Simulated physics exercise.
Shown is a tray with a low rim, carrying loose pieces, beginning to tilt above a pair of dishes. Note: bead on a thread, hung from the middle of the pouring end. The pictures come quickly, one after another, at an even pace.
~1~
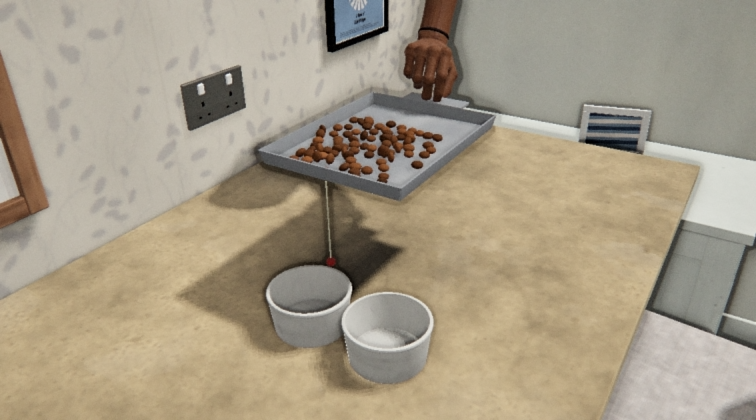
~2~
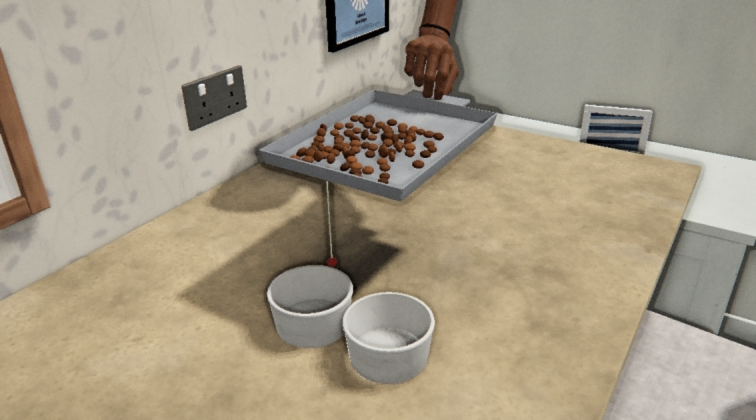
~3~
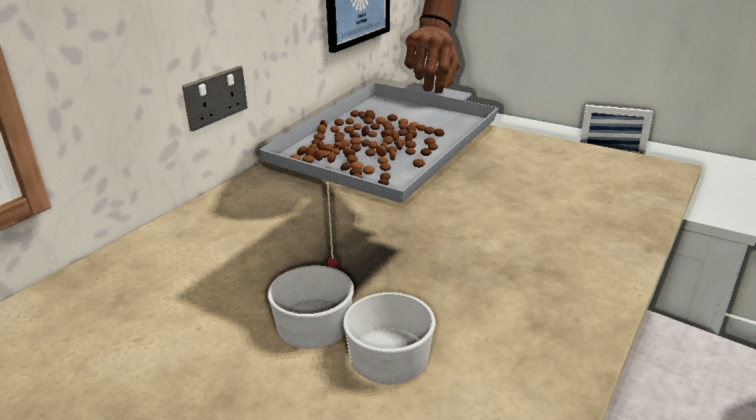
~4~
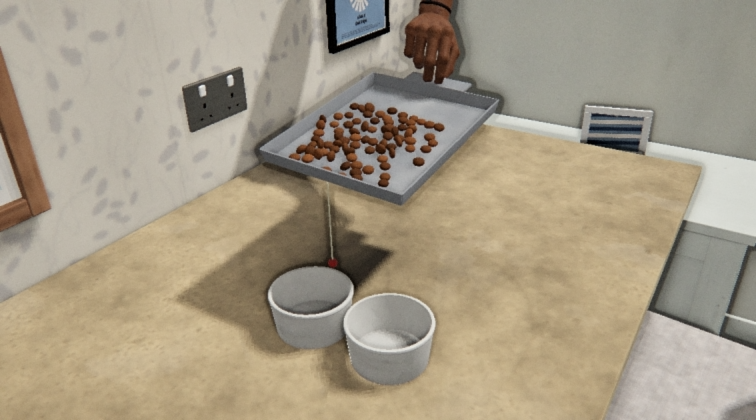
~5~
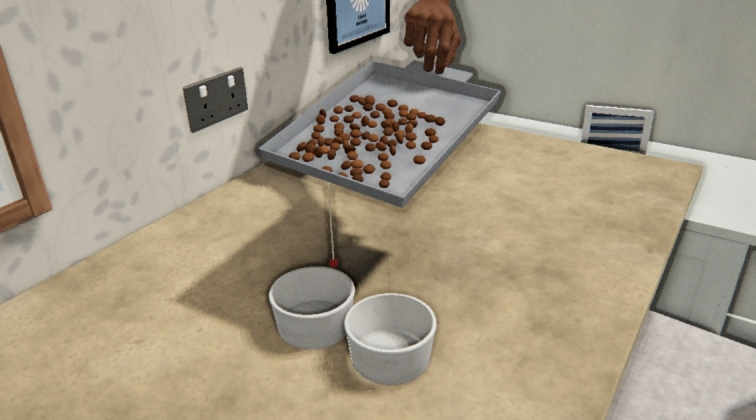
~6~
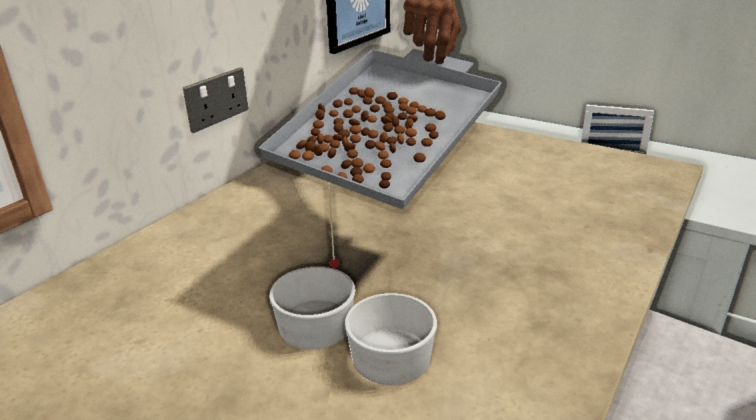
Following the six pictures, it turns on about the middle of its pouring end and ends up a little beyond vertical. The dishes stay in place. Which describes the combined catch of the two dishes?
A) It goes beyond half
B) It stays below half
It goes beyond half (A).
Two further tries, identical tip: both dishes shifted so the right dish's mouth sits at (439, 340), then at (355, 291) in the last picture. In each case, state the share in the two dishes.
Trial 1 70%, trial 2 60%.
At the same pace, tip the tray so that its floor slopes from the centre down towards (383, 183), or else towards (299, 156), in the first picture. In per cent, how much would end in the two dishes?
In order: About 70, then 0 percent.
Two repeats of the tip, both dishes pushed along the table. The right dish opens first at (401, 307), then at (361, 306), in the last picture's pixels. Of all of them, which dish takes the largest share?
Placement one: The right-positioned dish. Placement two: The right-positioned dish.
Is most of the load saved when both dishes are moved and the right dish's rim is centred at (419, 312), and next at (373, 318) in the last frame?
Try 1: A majority of it. Try 2: A majority of it.
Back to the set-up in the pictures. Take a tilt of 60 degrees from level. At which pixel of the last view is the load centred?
Load centre: Approx. (364, 167).
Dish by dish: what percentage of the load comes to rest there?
In per cent, left near 30 and right near 50.
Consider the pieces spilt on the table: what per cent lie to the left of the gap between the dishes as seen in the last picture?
Roughly 30 in a hundred.
Just after the last frame, tray tipped steeply; almost all on the tray; just a few in the air.
A moment on, tray tipped right over; roughly two thirds on the tray; just a few in the right dish; about a tenth in the left dish; roughly a quarter in the air.
Further on, tray tipped past a quarter turn; roughly half in the right dish; roughly a quarter in the left dish; roughly a quarter outside both.
When it is over, tray tipped past a quarter turn; roughly half in the right dish; roughly a quarter in the left dish; roughly a quarter outside both.
